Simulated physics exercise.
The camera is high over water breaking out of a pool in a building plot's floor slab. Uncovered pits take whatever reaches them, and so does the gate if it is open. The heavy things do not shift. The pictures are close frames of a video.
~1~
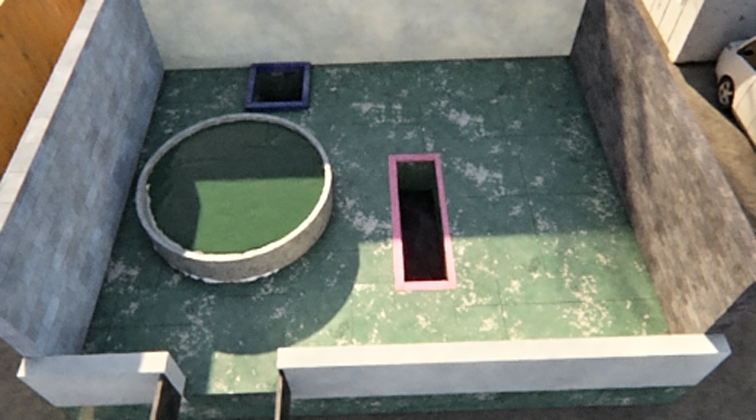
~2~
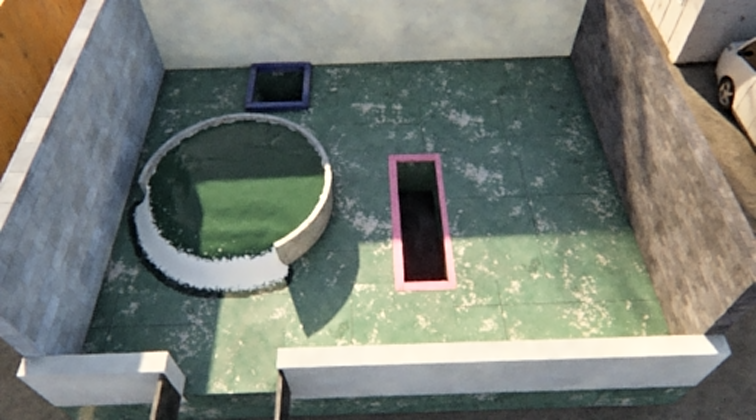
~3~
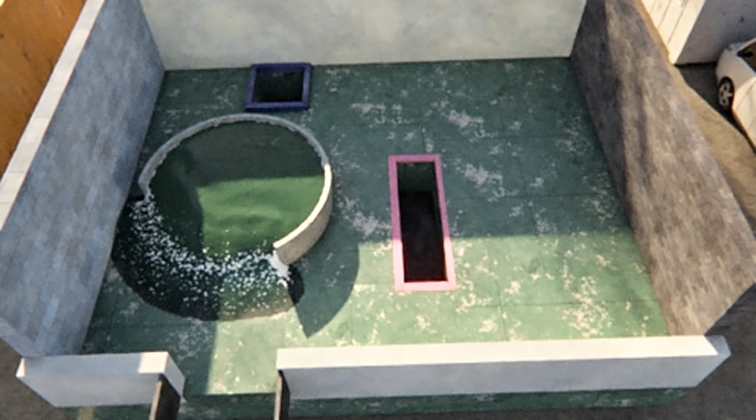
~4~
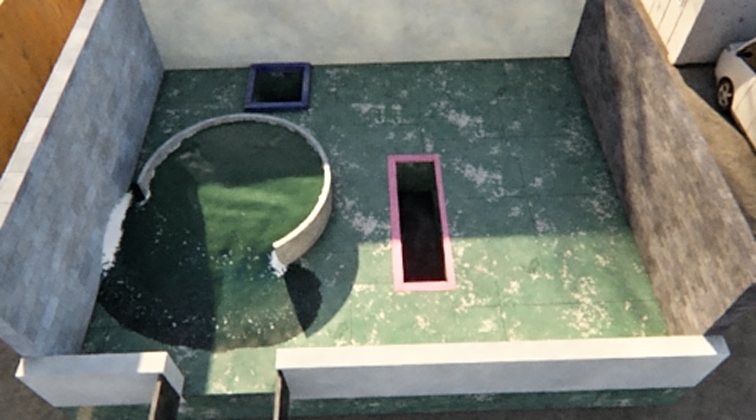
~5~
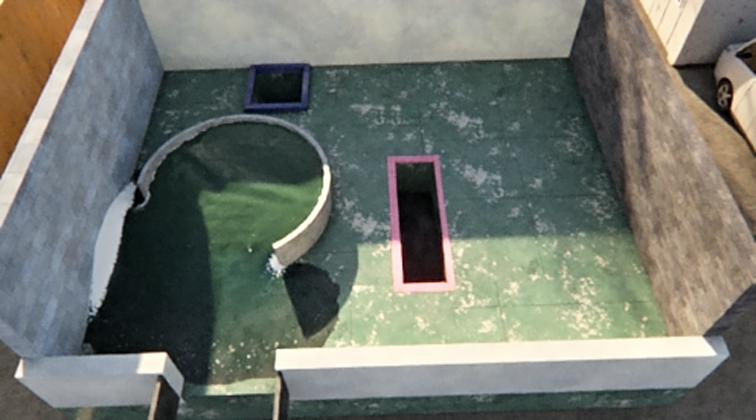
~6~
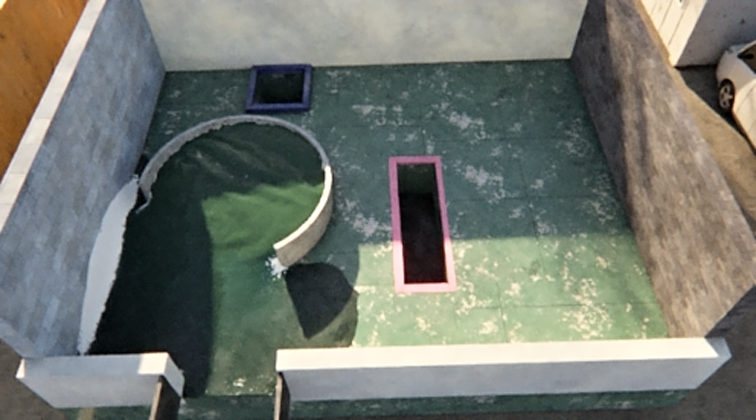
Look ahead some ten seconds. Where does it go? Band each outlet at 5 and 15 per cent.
One by one: The gate takes over 15 %; the blue pit takes under 5 %; the pink pit takes between 5 and 15 %.
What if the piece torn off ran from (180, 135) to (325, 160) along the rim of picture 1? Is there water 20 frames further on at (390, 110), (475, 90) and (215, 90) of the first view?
One after the other: Flooded, covered, flooded.
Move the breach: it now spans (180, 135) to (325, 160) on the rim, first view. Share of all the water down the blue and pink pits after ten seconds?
Roughly, in per cent: Blue 15, pink 6.
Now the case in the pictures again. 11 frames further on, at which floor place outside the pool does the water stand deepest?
Roughly at (74, 381).
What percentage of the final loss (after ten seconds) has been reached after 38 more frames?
Some 75 per cent.
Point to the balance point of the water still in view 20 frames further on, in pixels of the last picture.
Close to (211, 261).
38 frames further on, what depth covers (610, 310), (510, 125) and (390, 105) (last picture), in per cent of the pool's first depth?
In that order: 8, 0 and 0 per cent.
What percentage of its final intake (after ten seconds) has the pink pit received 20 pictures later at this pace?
I make it 0 per cent.
A moment on, water covers 20 % of the floor; the gate 4 %, the blue pit 0 %, the pink pit 0 %.
Next, water covers 25 % of the floor; the gate 9 %, the blue pit 0 %, the pink pit 0 %.
Then, water covers 35 % of the floor; the gate 17 %, the blue pit 0 %, the pink pit 0 %.
Later, water covers 50 % of the floor; the gate 24 %, the blue pit 0 %, the pink pit 4 %.
In the end, water covers 75 % of the floor; the gate 30 %, the blue pit 0 %, the pink pit 7 %.
